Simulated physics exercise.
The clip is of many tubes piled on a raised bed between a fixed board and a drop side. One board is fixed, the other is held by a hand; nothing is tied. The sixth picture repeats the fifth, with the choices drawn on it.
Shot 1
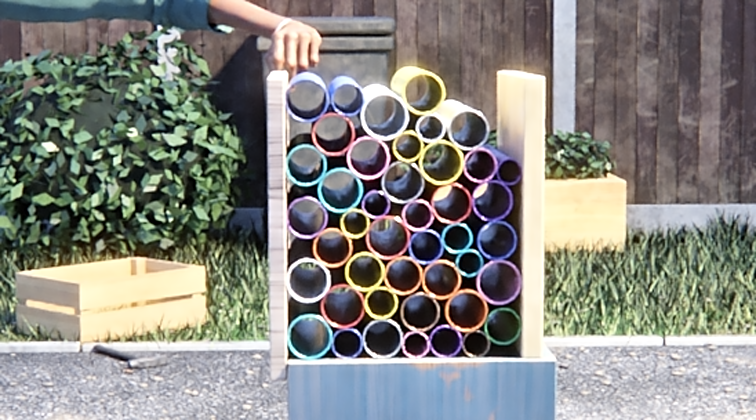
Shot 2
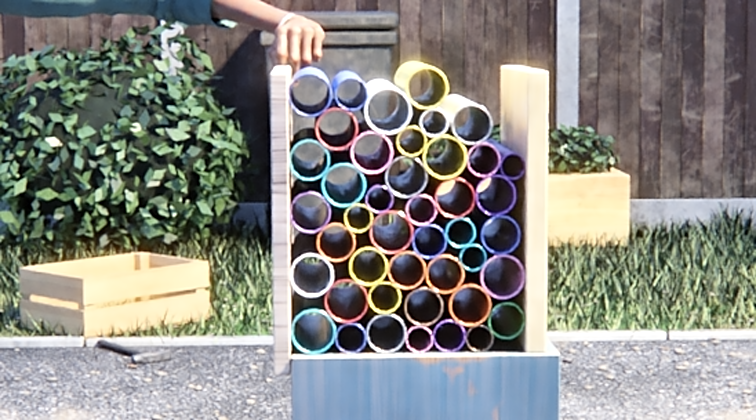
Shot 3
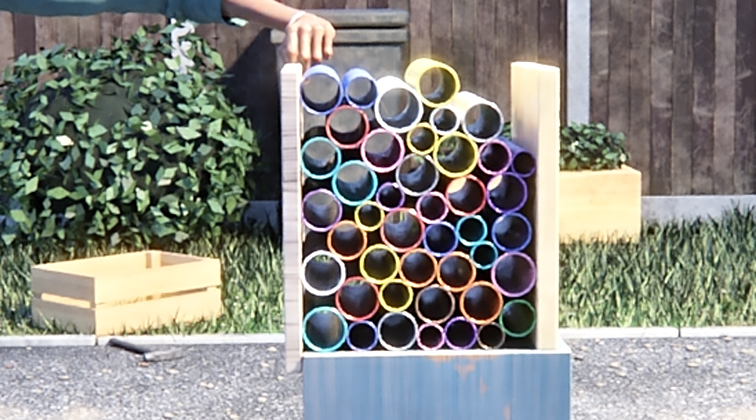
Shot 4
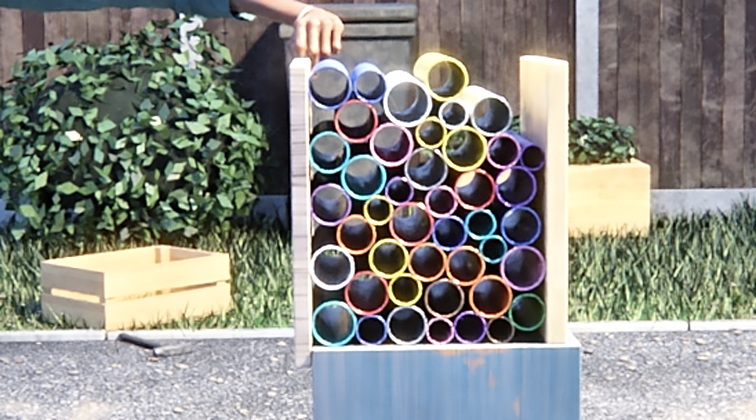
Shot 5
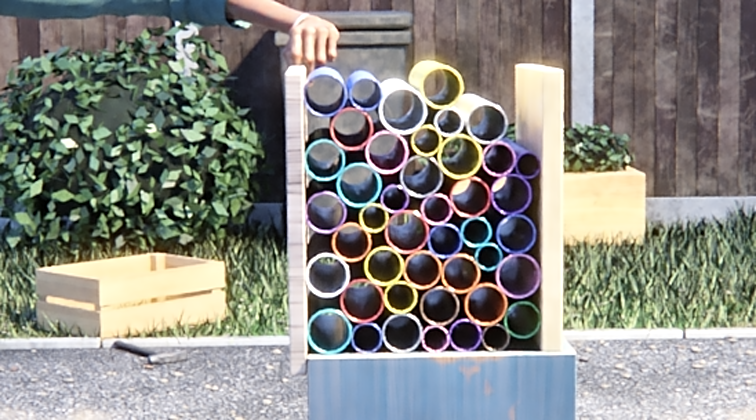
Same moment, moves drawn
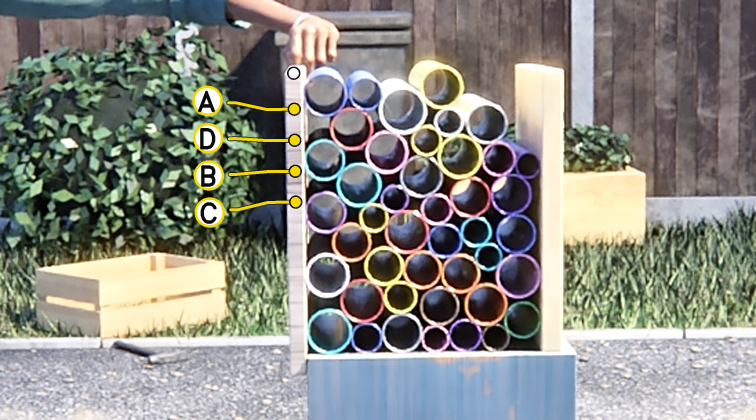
To begin with, colourful tubes sit stacked between two upright wooden boards on a blue-grey base, while a hand reaches in from the left and holds the top of the left board. The view then shifts slightly back and forth, but the hand stays put and the tubes show no clear movement within the stack.
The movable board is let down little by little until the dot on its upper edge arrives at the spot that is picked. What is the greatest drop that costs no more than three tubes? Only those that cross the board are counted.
It can be let down to C.
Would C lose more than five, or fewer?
It loses fewer than five.
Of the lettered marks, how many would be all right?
Four of the four.
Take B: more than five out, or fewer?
Fewer than five.
On the marked copy, A at (294, 109); B at (295, 171); C at (296, 202); D at (295, 140); the white dot at (294, 73).
Taking C. A third of the way, top of the board (303, 132).
Two thirds of the way, top of the board (304, 199).
When it is over, top of the board (305, 201), one out over the board.
As for the rest, A none out over the board; B one out over the board; D none out over the board.
